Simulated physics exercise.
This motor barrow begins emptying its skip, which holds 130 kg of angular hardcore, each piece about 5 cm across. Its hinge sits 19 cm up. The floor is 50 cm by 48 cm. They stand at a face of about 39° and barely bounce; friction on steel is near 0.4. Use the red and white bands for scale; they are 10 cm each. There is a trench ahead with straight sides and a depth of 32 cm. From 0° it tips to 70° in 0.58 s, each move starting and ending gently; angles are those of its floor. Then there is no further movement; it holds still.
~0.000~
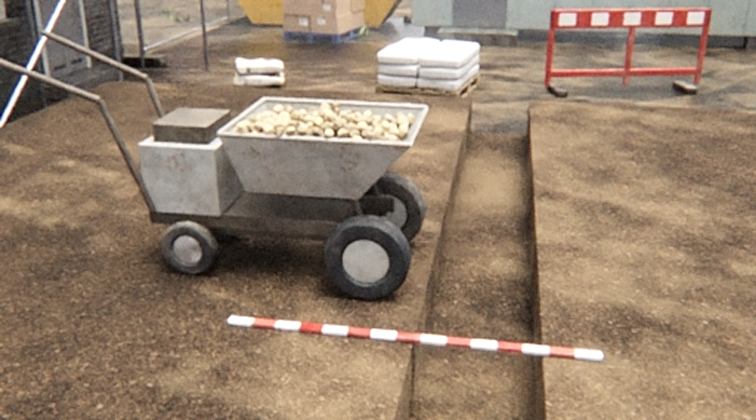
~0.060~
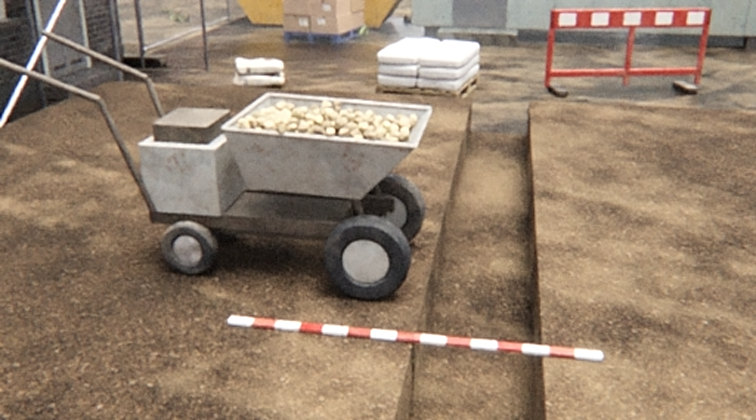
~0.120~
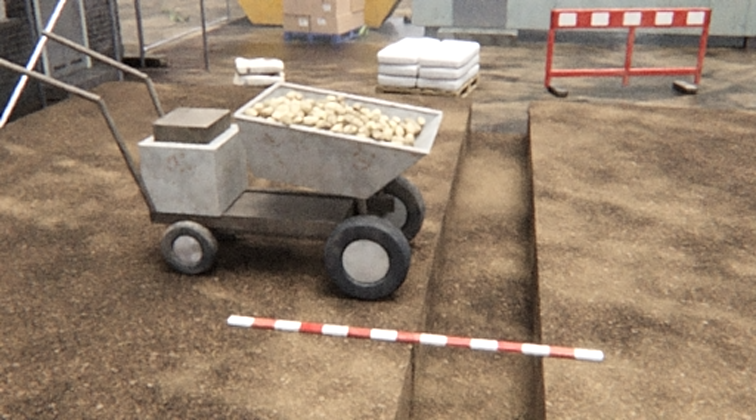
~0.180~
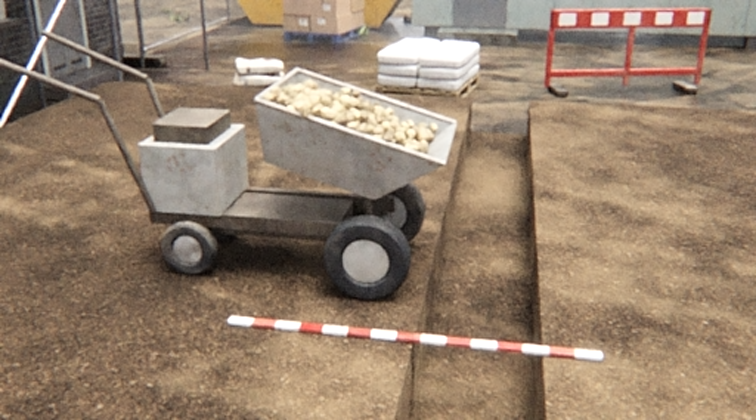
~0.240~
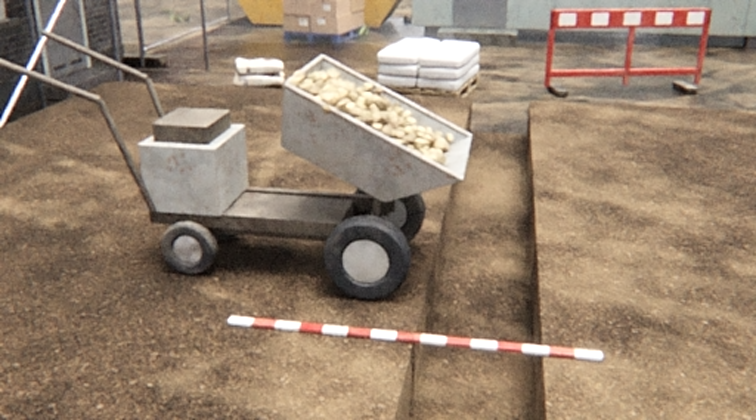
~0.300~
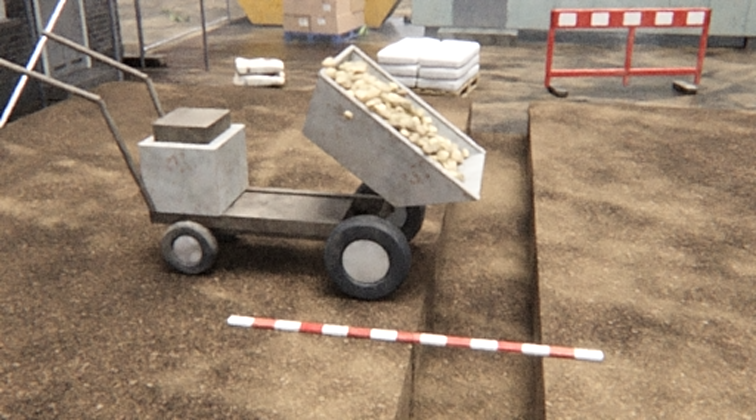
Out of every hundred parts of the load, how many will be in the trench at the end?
Close to 44 in every hundred.
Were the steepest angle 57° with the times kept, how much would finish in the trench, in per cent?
Some 20 in a hundred, I'd say.
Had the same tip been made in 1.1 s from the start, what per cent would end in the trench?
In that case some 70 per cent.
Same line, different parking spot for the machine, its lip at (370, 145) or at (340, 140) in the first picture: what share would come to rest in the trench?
About 75 and 95 per cent.
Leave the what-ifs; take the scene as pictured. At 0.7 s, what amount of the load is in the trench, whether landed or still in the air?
10 per cent or so by then.
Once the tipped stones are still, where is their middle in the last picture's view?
Middle at around (558, 282), I'd say.
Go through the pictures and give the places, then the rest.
Lip at (410, 145), floor tilted 0°, highest stones at (317, 115), in the first picture.
Lip at (415, 147), floor tilted 2°, highest stones at (310, 113); the stones move at 0.5 m/s on average, in the second picture.
Lip at (427, 153), floor tilted 8°, highest stones at (289, 103); the stones move at 1.0 m/s on average, in the third picture.
The skip is at 16°, its lip at (444, 164); the top of the load is at (302, 90); the stones move at 1.4 m/s on average, in the fourth picture.
Lip at (462, 180), floor tilted 26°, highest stones at (325, 78); the stones move at 1.6 m/s on average, in the fifth picture.
The skip is at 37°, its lip at (478, 199); the top of the load is at (352, 69); the stones move at 1.7 m/s on average, in the sixth picture.
After 0.4 s the floor is at 58°; 100 % in the skip; the foremost stones are at (489, 205).
After 0.7 s the floor is at 70°; 65 % in the skip, 12 % in the trench, 23 % past the trench; the foremost stones are at (591, 287).
After 1.0 s the floor is at 70°; 15 % in the skip, 27 % in the trench, 58 % past the trench; the foremost stones are past the picture's edge.
After 3.0 s the floor is at 70°; 0 % in the skip, 44 % in the trench, 56 % past the trench; the foremost stones are past the picture's edge.
